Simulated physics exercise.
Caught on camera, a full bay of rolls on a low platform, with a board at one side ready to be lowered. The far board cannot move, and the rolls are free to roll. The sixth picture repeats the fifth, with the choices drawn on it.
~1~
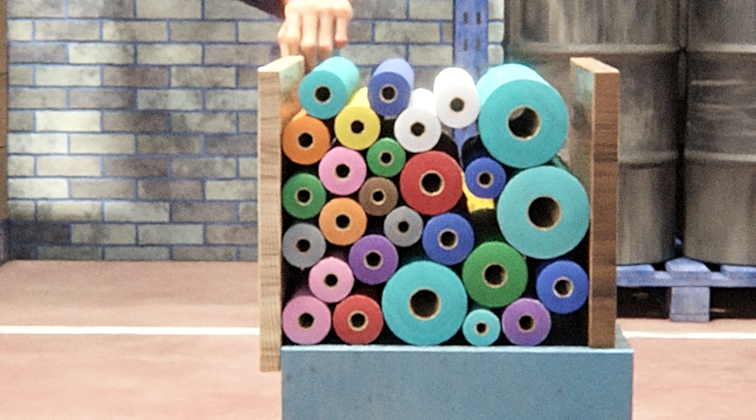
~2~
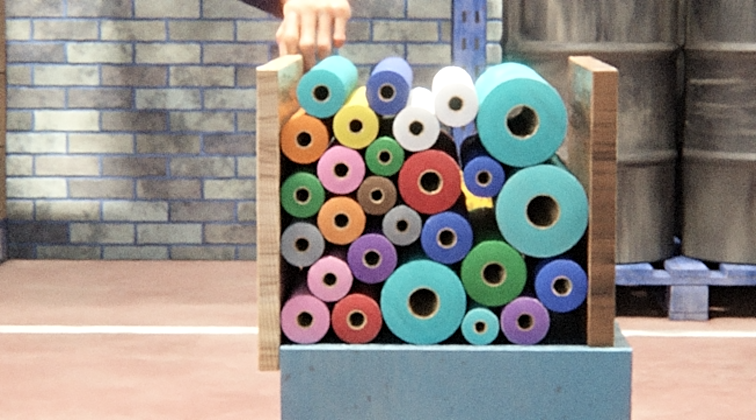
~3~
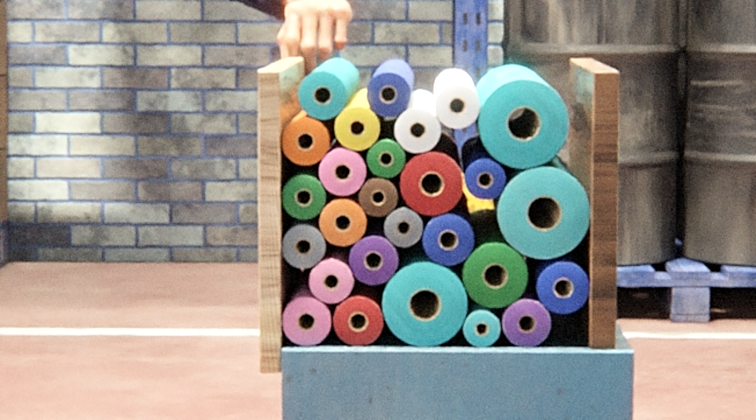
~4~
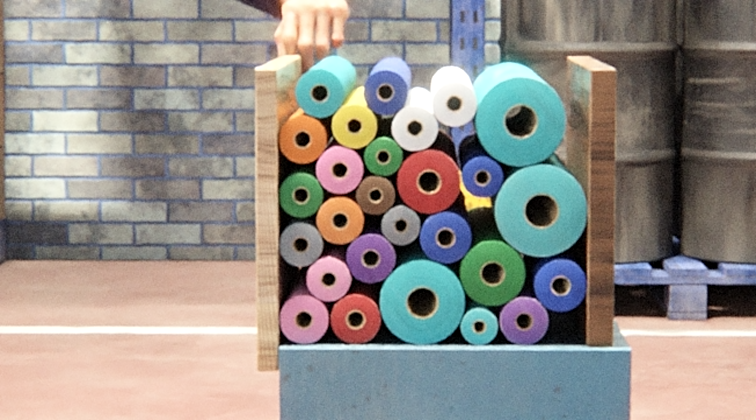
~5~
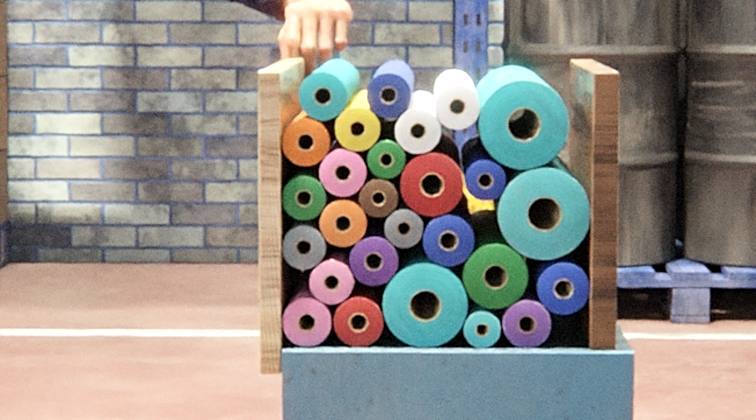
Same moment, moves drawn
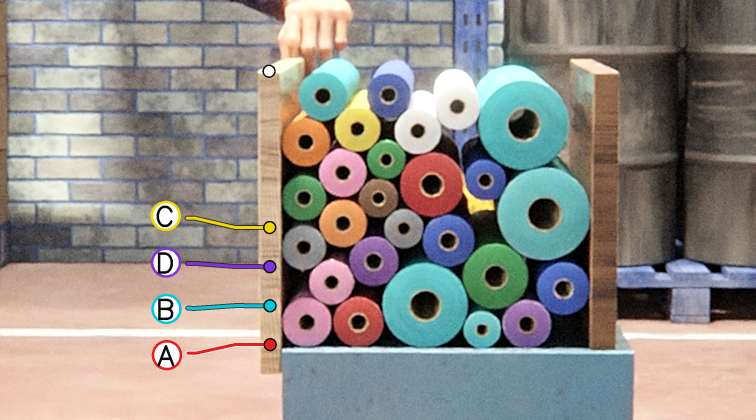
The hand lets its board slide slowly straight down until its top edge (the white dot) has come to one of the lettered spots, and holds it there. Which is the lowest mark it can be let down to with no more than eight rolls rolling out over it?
At most to D.
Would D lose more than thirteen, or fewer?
At D, fewer than thirteen.
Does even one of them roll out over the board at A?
Yes.
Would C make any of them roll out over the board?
At C: Yes.
On the marked copy, A at (270, 344); B at (270, 306); C at (269, 228); D at (270, 267); the white dot at (269, 72).
Taking D. A third of the way, top of the board (281, 157).
Two thirds of the way, top of the board (282, 254).
When it is over, top of the board (282, 266), six out over the board.
As for the rest, A more than eight out over the board; B more than eight out over the board; C three out over the board.
